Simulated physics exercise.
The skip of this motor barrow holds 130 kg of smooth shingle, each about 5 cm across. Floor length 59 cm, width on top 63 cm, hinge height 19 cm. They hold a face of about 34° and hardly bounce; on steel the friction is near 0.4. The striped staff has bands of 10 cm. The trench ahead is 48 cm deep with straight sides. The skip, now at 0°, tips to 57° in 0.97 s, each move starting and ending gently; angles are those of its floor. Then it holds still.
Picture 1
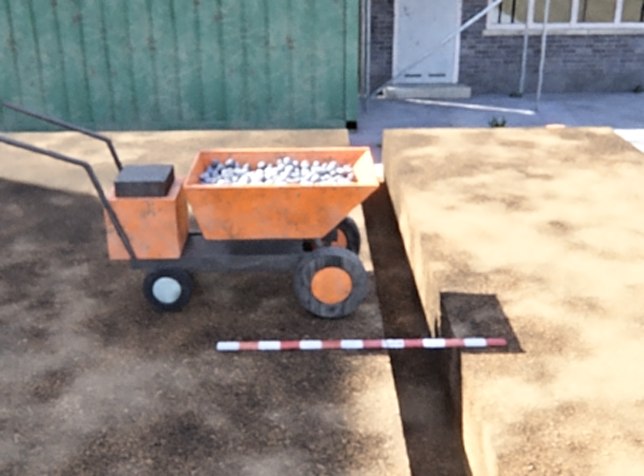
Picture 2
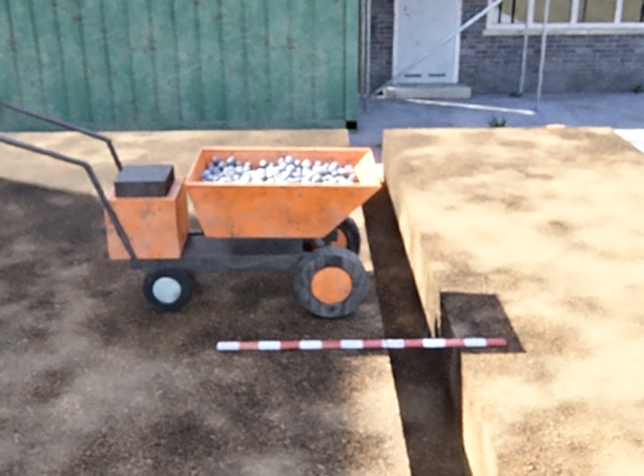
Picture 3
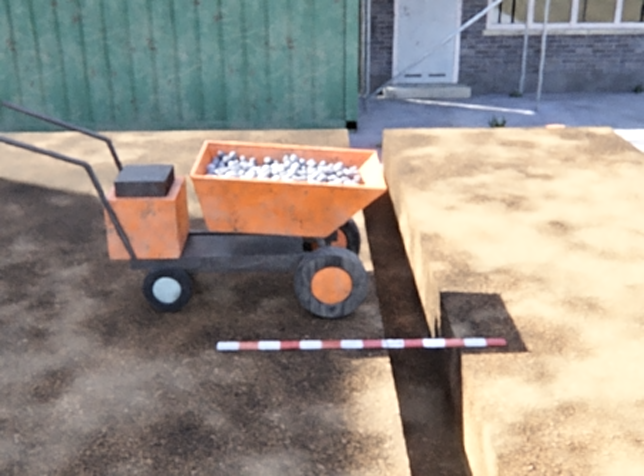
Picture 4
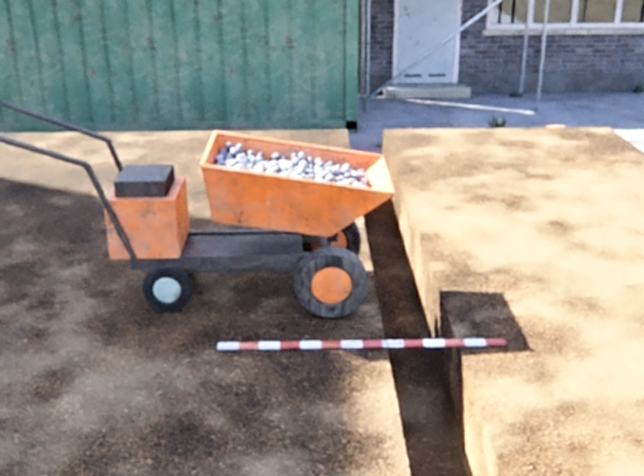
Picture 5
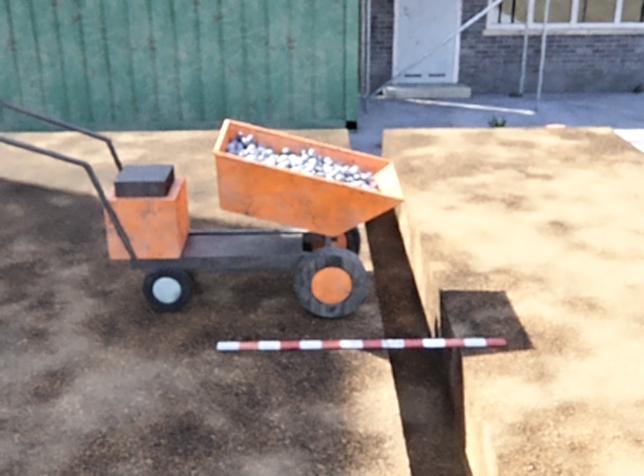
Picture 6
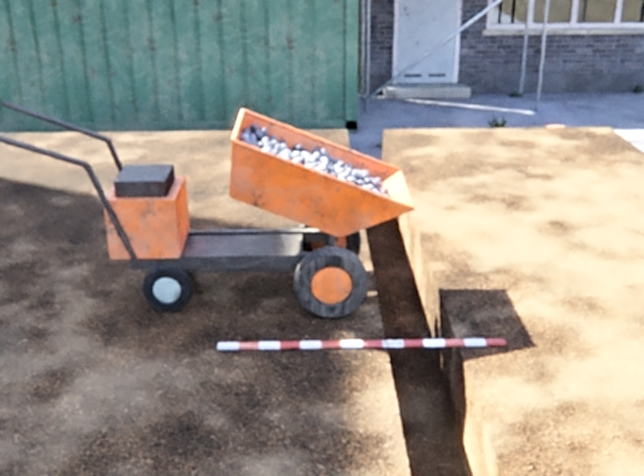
On a patch of bare ground beside a narrow trench, an orange motor barrow stood still while its skip of grey and white stones slowly tilted, the left end rising and the lip dipping rightward.
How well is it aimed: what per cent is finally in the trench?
Roughly 22 per cent ends in the trench.
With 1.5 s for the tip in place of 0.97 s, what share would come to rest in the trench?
It would be near 25 per cent.
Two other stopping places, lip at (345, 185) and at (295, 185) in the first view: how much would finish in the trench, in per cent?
Near 50 per cent from the first place, 90 from the second.
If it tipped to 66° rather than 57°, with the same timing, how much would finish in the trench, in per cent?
Then about 15 per cent.
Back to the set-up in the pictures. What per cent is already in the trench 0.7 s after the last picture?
Some 0 per cent.
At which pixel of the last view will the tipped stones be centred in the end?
Around (478, 286).
Then, 0.3 s after the last picture the floor is at 48°, 100 % in the skip; the foremost stones are at (424, 231).
Then, 0.7 s after the last picture the floor is at 57°, 82 % in the skip, 1 % in the trench, 17 % past the trench; the foremost stones are at (494, 287).
Then, 1.0 s after the last picture the floor is at 57°, 40 % in the skip, 1 % in the trench, 59 % past the trench; the foremost stones are at (581, 281).
Then, 3.0 s after the last picture the floor is at 57°, 0 % in the skip, 22 % in the trench, 78 % past the trench; the foremost stones are past the picture's edge.
